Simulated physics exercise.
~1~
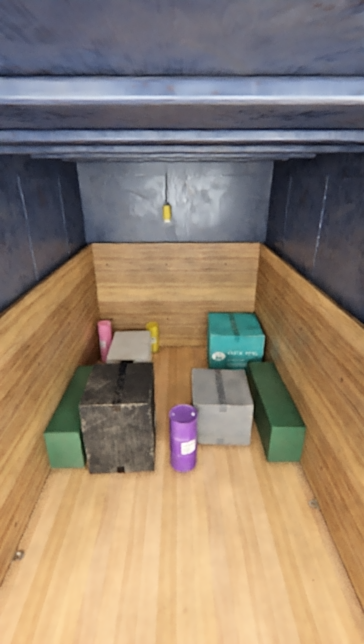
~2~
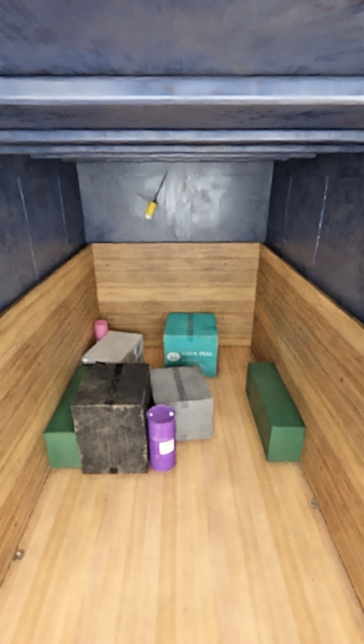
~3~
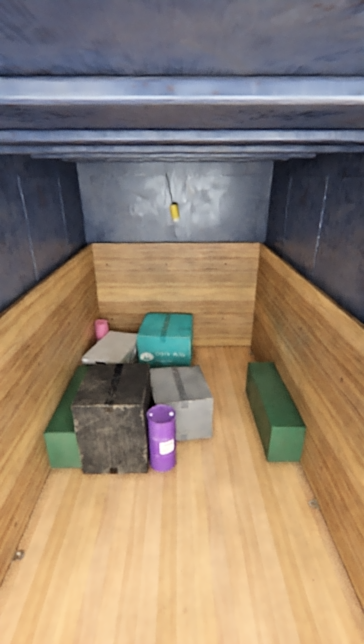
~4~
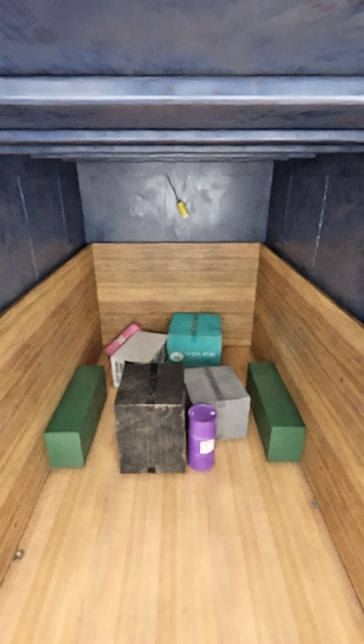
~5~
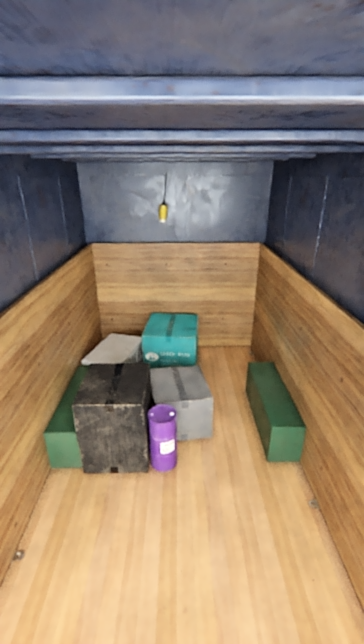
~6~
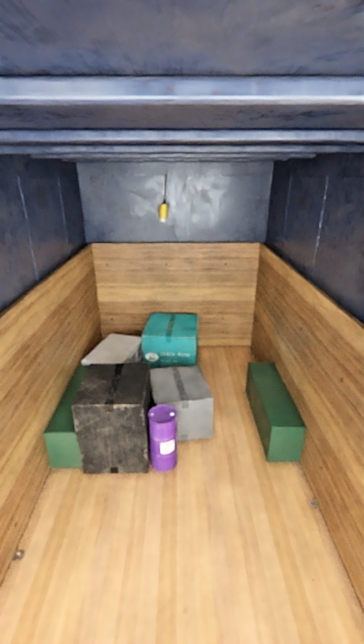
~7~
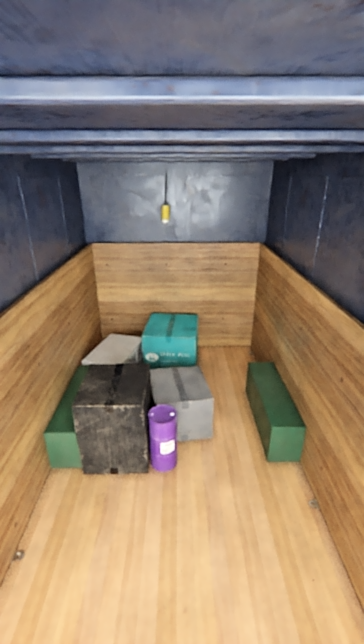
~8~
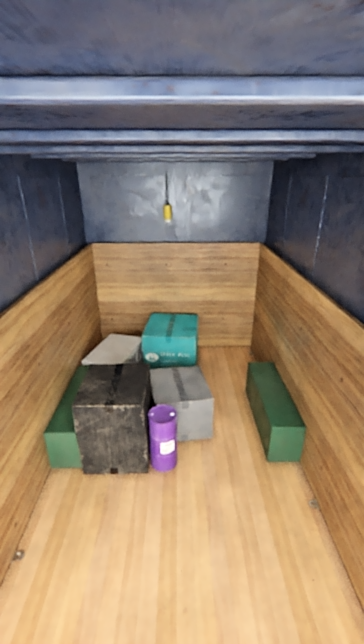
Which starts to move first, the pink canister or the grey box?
The grey box moves first, sliding left with the early shift of the load. The pink canister only starts to move later, when the load slides back to the right.
